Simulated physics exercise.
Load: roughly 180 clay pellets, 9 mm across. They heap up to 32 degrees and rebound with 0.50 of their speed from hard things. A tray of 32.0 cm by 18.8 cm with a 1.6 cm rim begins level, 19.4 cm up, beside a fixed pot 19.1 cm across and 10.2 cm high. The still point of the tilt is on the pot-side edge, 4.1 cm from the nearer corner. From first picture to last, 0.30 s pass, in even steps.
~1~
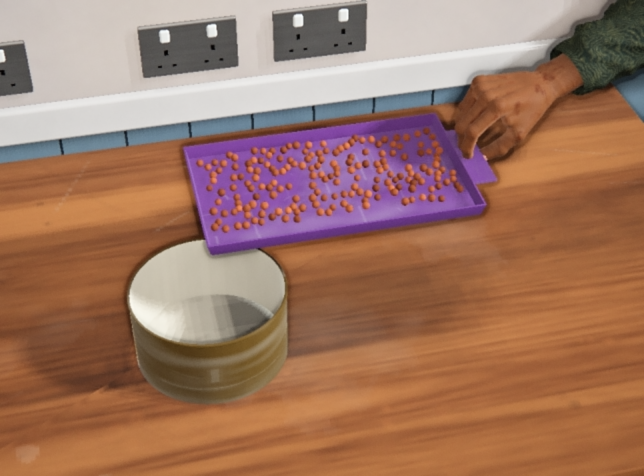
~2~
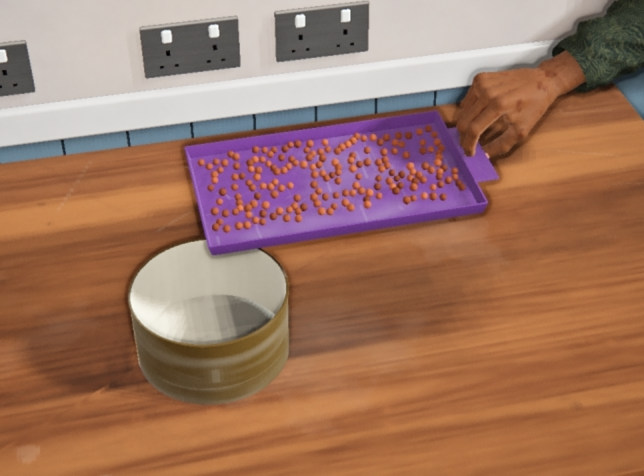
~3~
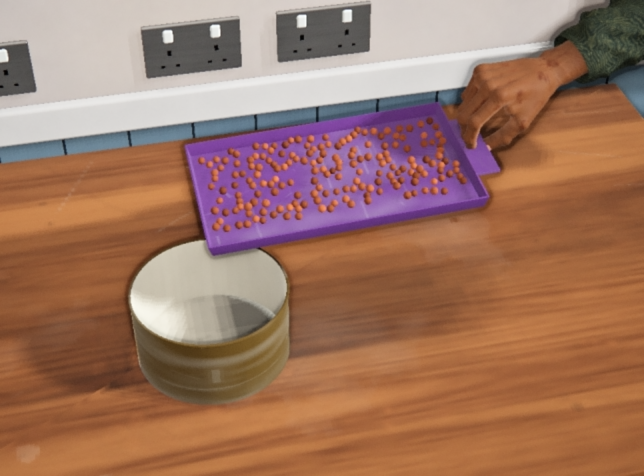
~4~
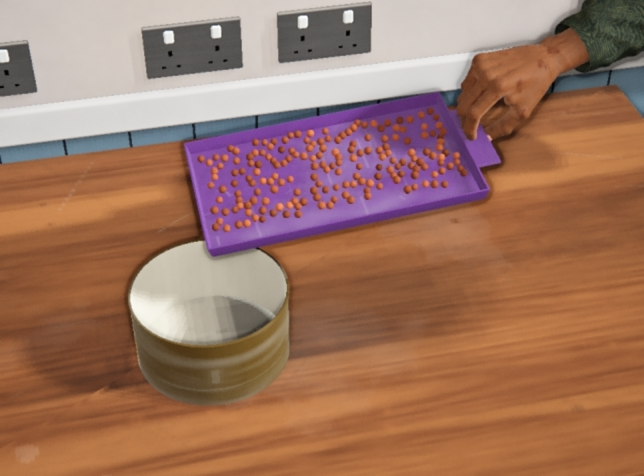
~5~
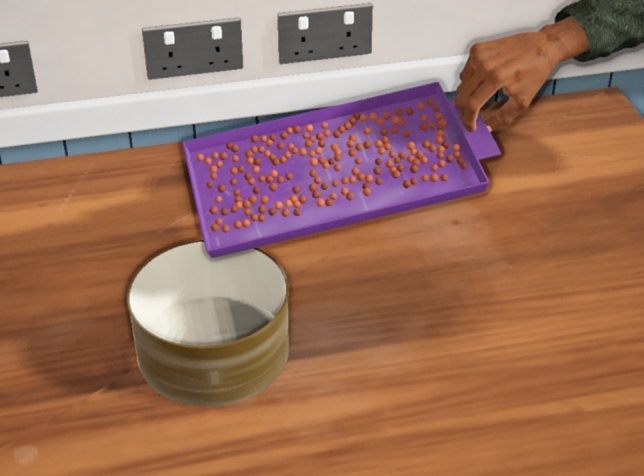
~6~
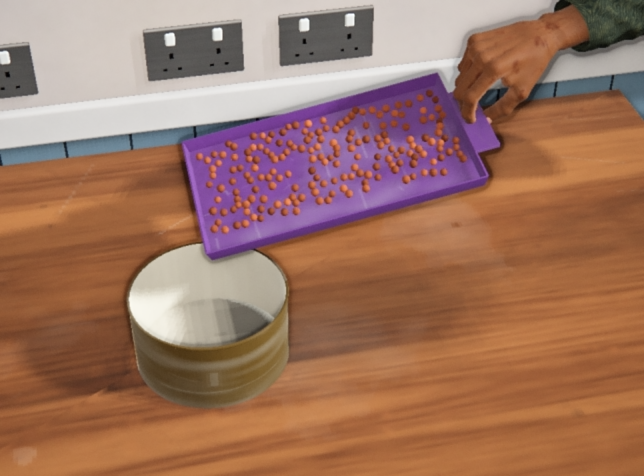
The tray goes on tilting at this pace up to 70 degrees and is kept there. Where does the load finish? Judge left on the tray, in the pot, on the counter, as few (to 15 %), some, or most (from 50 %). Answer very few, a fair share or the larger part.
Left on the tray: The larger part; in the pot: Very few; on the counter: Very few.
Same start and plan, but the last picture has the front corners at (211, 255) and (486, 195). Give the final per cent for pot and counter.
Pot 5, counter 0.
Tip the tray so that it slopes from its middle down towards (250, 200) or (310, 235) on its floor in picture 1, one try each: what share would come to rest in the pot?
About 5 and 0 per cent.
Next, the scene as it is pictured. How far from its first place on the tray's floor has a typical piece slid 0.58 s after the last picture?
Roughly 12 cm.
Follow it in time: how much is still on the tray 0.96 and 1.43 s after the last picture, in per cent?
In turn: 95, 95.
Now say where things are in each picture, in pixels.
The first picture shows tray tilt 0 degrees, front corners at (211, 244) and (481, 203); middle of the pieces at (331, 176); pot at (208, 289).
The second picture shows tray tilt 1 degrees, front corners at (212, 244) and (483, 201); middle of the pieces at (332, 175).
The third picture shows tray tilt 3 degrees, front corners at (212, 245) and (484, 195); middle of the pieces at (333, 171).
The fourth picture shows tray tilt 6 degrees, front corners at (211, 246) and (485, 188), lowest corner left front; middle of the pieces at (332, 166).
The fifth picture shows tray tilt 9 degrees, front corners at (210, 248) and (484, 181), lowest corner left front; middle of the pieces at (331, 161).
The sixth picture shows tray tilt 12 degrees, front corners at (209, 250) and (484, 175), lowest corner left front; middle of the pieces at (330, 158); pot at (208, 292).
Then, 0.58 s after the last picture, tilt 39 degrees; the tray holds 100 %, the pot 0 %.
Then, 0.96 s after the last picture, tilt 58 degrees; the tray holds 95 %, the pot 5 %.
Then, 1.43 s after the last picture, tilt 70 degrees; the tray holds 95 %, the pot 5 %.
In the end, tray 95 %, pot 5 %, counter 0 %.
